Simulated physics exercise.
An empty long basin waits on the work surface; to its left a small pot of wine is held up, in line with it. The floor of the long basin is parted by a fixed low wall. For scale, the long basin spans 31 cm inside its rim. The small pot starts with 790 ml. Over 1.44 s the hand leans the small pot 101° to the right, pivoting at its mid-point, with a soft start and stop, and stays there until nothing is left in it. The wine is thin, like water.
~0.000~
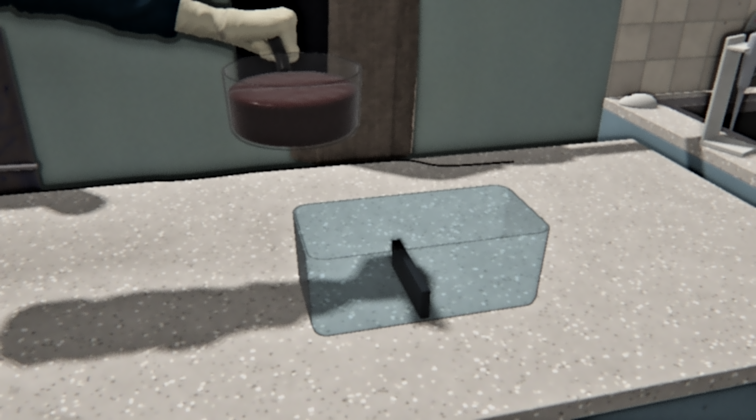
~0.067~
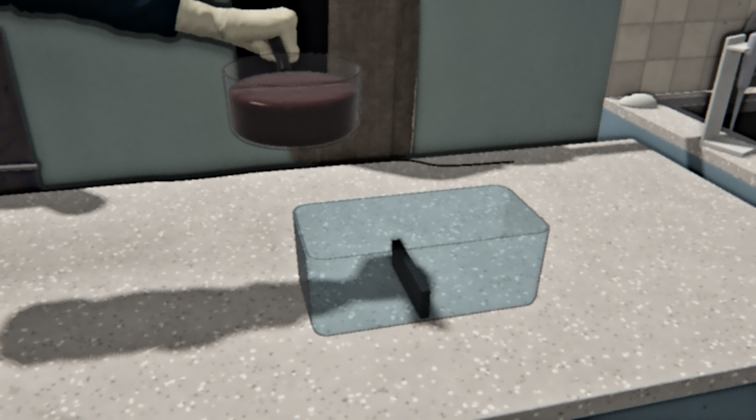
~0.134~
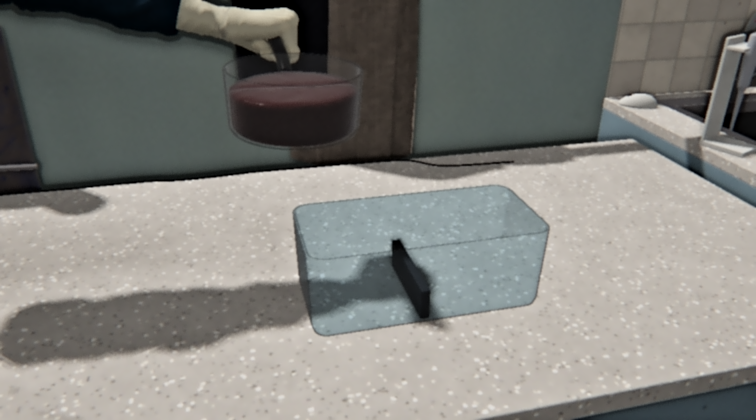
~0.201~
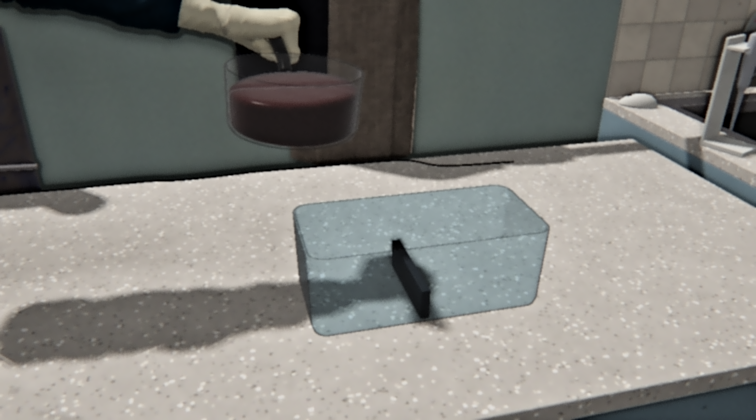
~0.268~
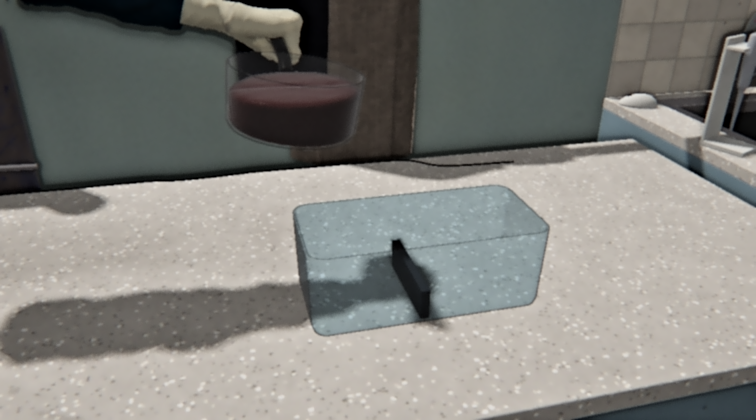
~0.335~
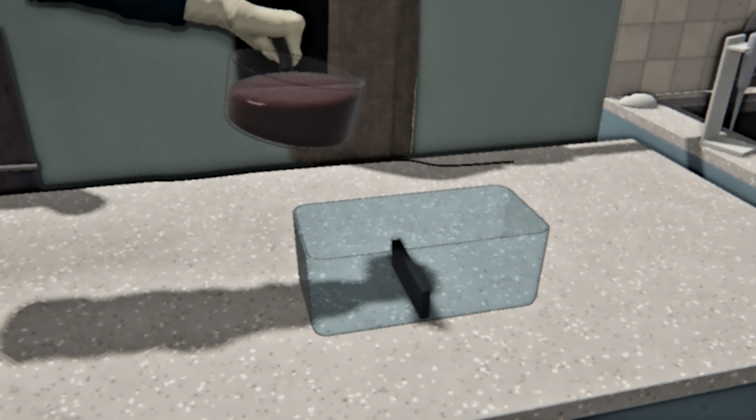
A small clear pot of dark red wine, held up by a gloved hand, leaning slightly rightward above an empty glass basin.
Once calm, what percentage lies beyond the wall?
About 51 per cent.
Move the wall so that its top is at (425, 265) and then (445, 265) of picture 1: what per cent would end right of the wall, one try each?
In turn about 30 and 5 per cent.
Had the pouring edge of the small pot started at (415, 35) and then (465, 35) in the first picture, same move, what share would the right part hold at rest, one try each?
In turn about 95 and 75 per cent.
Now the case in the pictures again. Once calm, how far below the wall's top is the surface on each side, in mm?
Some 24 mm on the left and 24 mm on the right.
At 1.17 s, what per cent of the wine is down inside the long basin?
Some 76 per cent.
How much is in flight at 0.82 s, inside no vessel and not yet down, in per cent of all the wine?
About 32 per cent.
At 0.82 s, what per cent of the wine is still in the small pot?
About 58 per cent.
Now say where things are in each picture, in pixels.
In the first frame, it leans 0°; its right rim is at (359, 67); the wine meets the walls at (227, 90) and (355, 83); the long basin's rim runs from (300, 233) to (528, 207); the wall's top is at (410, 265).
In the second frame, it leans 1°; its right rim is at (359, 67); the wine meets the walls at (227, 90) and (356, 83).
In the third frame, it leans 2°; its right rim is at (360, 69); the wine meets the walls at (228, 90) and (356, 83).
In the fourth frame, it leans 5°; its right rim is at (361, 72); the wine meets the walls at (228, 90) and (356, 84).
In the fifth frame, it leans 8°; its right rim is at (362, 76); the wine meets the walls at (228, 90) and (357, 84).
In the sixth frame, it leans 13°; its right rim is at (363, 82); the wine meets the walls at (228, 91) and (359, 84).
After 0.82 s the tilt is 61° and 57 per cent is still to pour, 4 is left of the wall and 6 right of it.
After 1.17 s the tilt is 92° and 12 per cent is still to pour, 26 is left of the wall and 50 right of it.
After 1.54 s the tilt is 101° and 1 per cent is still to pour, 46 is left of the wall and 51 right of it.
After 1.94 s the tilt is 101° and 0 per cent is still to pour, 48 is left of the wall and 51 right of it.
In the end 48 per cent lies left of the wall, 51 right of it and 1 outside.
